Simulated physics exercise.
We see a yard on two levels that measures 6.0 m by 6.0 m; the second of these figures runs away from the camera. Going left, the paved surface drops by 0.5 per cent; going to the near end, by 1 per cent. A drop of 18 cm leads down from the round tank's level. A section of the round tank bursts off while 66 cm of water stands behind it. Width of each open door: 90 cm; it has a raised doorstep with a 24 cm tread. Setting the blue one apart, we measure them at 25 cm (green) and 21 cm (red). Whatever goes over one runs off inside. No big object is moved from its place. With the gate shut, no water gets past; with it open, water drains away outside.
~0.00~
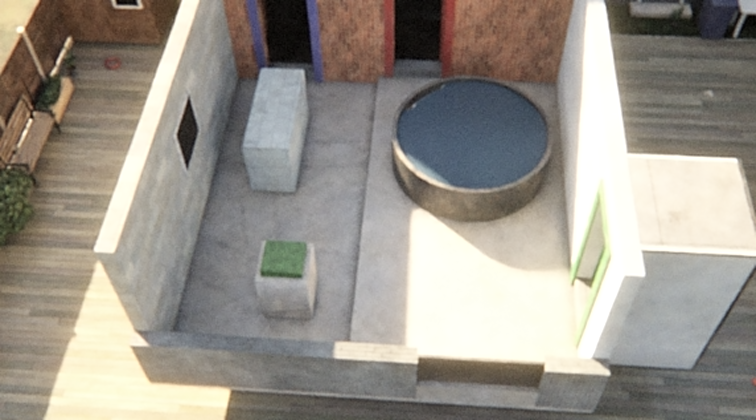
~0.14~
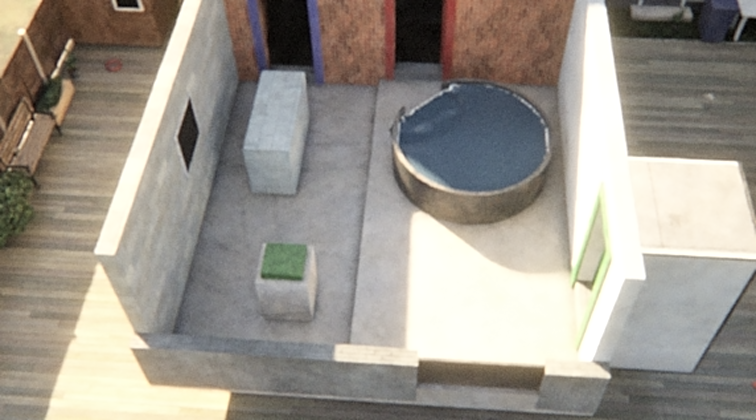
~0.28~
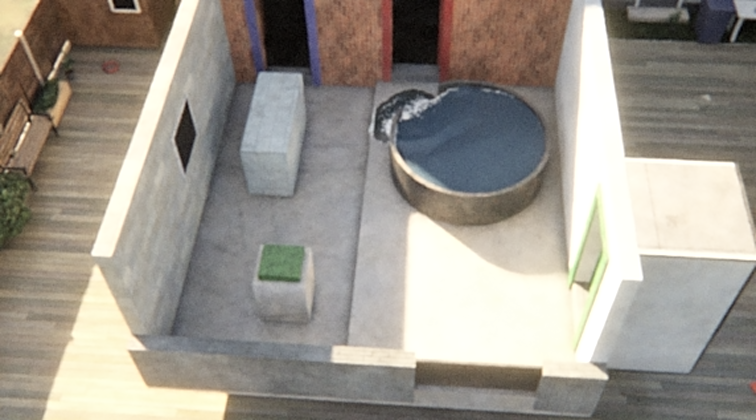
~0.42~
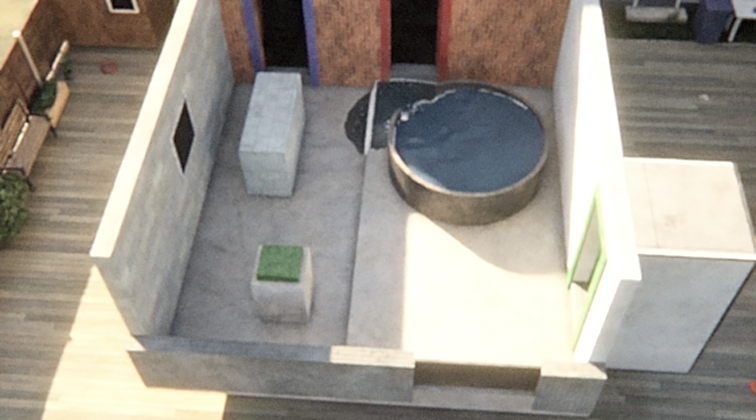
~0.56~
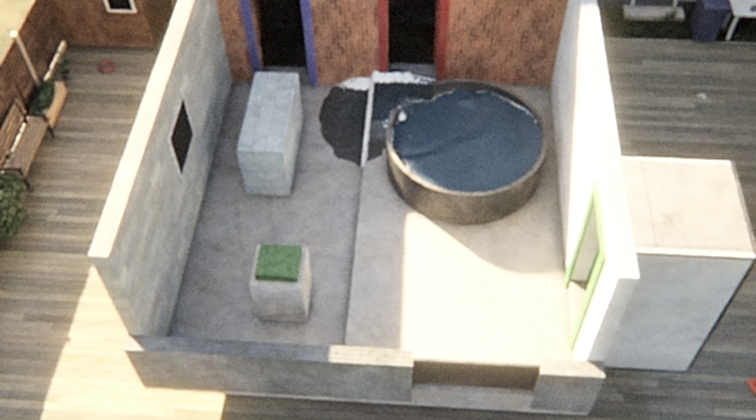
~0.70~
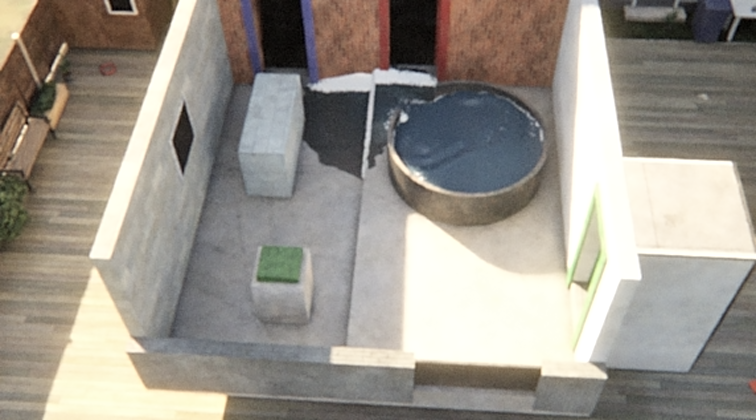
Water pours from the far side of a round tank and spreads left across the paving.
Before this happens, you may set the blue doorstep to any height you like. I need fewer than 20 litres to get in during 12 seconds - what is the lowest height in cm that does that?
I would say 26 cm is just enough.
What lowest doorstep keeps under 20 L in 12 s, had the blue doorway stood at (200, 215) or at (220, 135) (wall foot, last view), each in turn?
Minimums: Roughly 13.5 cm and 24 cm.
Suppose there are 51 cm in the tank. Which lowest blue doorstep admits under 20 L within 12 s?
Roughly 19 centimetres would do it.
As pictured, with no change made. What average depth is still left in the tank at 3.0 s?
Average depth: Approx. 39 cm.
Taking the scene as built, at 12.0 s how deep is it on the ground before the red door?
Some 6.5 cm.
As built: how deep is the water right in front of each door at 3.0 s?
In cm - blue: 22, green: 0, red: 22.
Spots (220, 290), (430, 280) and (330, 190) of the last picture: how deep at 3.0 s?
Close to 3, 0 and 2 cm, one after the other.
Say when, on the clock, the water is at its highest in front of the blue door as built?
About 5.5 seconds.
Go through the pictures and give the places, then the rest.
Still water, 66 cm deep, in the round tank at (472, 134); the blue door at (287, 39) is dry, in the first picture.
The front is at a hidden place, 0.3 m from the gap on the far side; 0.2 m2 of floor is wet, 66 cm left at the back, in the second picture.
The gap is on the far side, the front 0.8 m out at (399, 96); the back of the round tank holds 66 cm, in the third picture.
The gap is on the far side, the front 1.3 m out at (382, 82); the back of the round tank holds 66 cm, in the fourth picture.
Water pours out on the far side and has run 1.8 m, to (339, 87); about 6 cm deep outside, 66 cm at the back, in the fifth picture.
The front is at (306, 87), 2.3 m from the gap on the far side; 3.5 m2 of floor is wet, 64 cm left at the back; 0.4 m in a straight line remain to the blue door at (282, 44), in the sixth picture.
After 1.4 s water covers 20 % of the floor, deepest (43 cm) near (234, 85); 15 cm at the blue door, 0 litres in over its 21 cm doorstep.
After 3.0 s water covers 45 % of the floor, deepest (42 cm) near (231, 98); 22 cm at the blue door, 2 litres in over its 21 cm doorstep.
After 12.0 s water covers 80 % of the floor, deepest (22 cm) near (162, 366); 15 cm at the blue door, 50 litres in over its 21 cm doorstep.
At the blue door as built, the water arrived by 0.8 s and peaked near 25 cm at 5.6 s.
With a doorstep of 23 cm, 34 litres would have come in within the 12 s; with 31 cm, 4 litres. So under 20 litres takes about 26 cm.
